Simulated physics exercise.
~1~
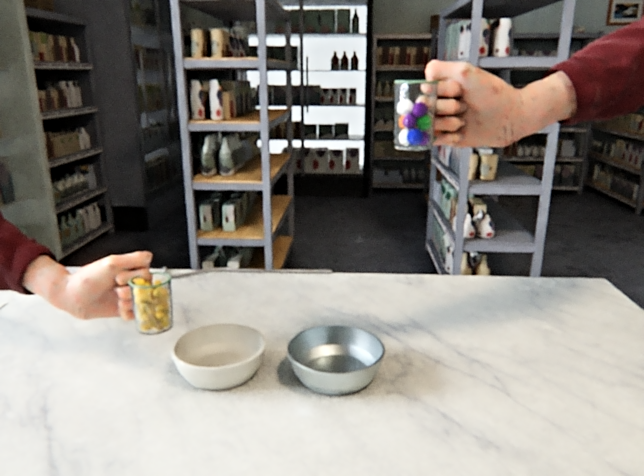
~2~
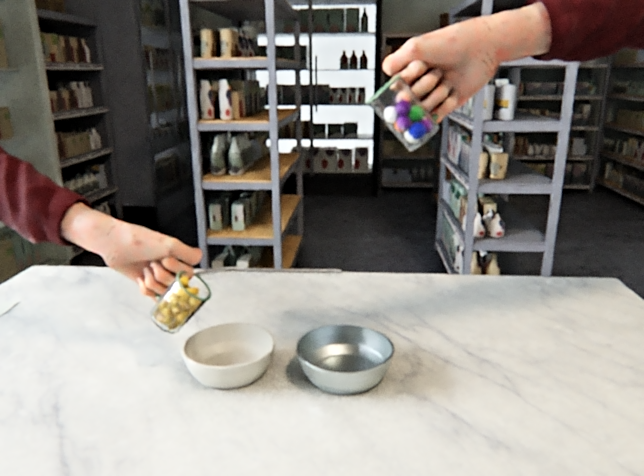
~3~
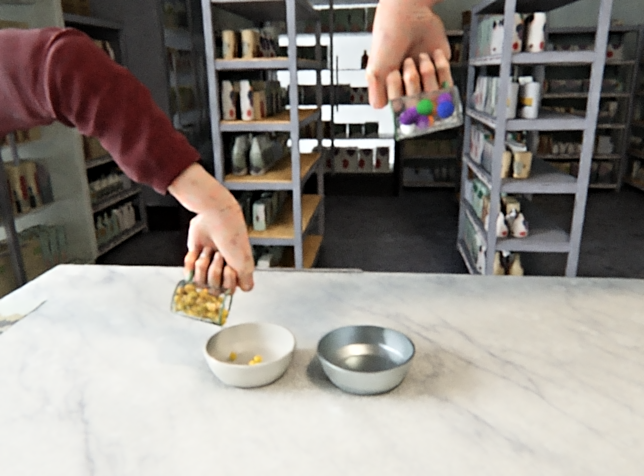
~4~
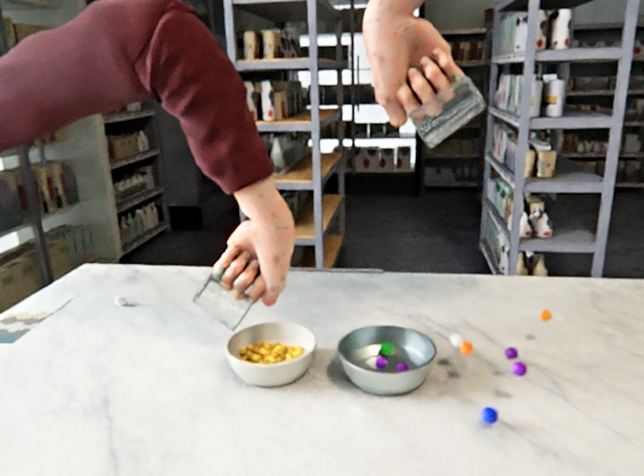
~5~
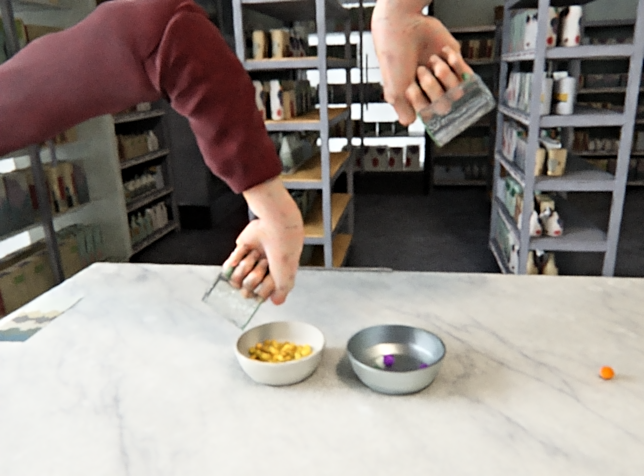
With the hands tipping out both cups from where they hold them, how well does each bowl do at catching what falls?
The white bowl on the left takes all the yellow pieces without a loss. The metal bowl on the right cannot keep all the colourful balls in, and most of them end up outside it.
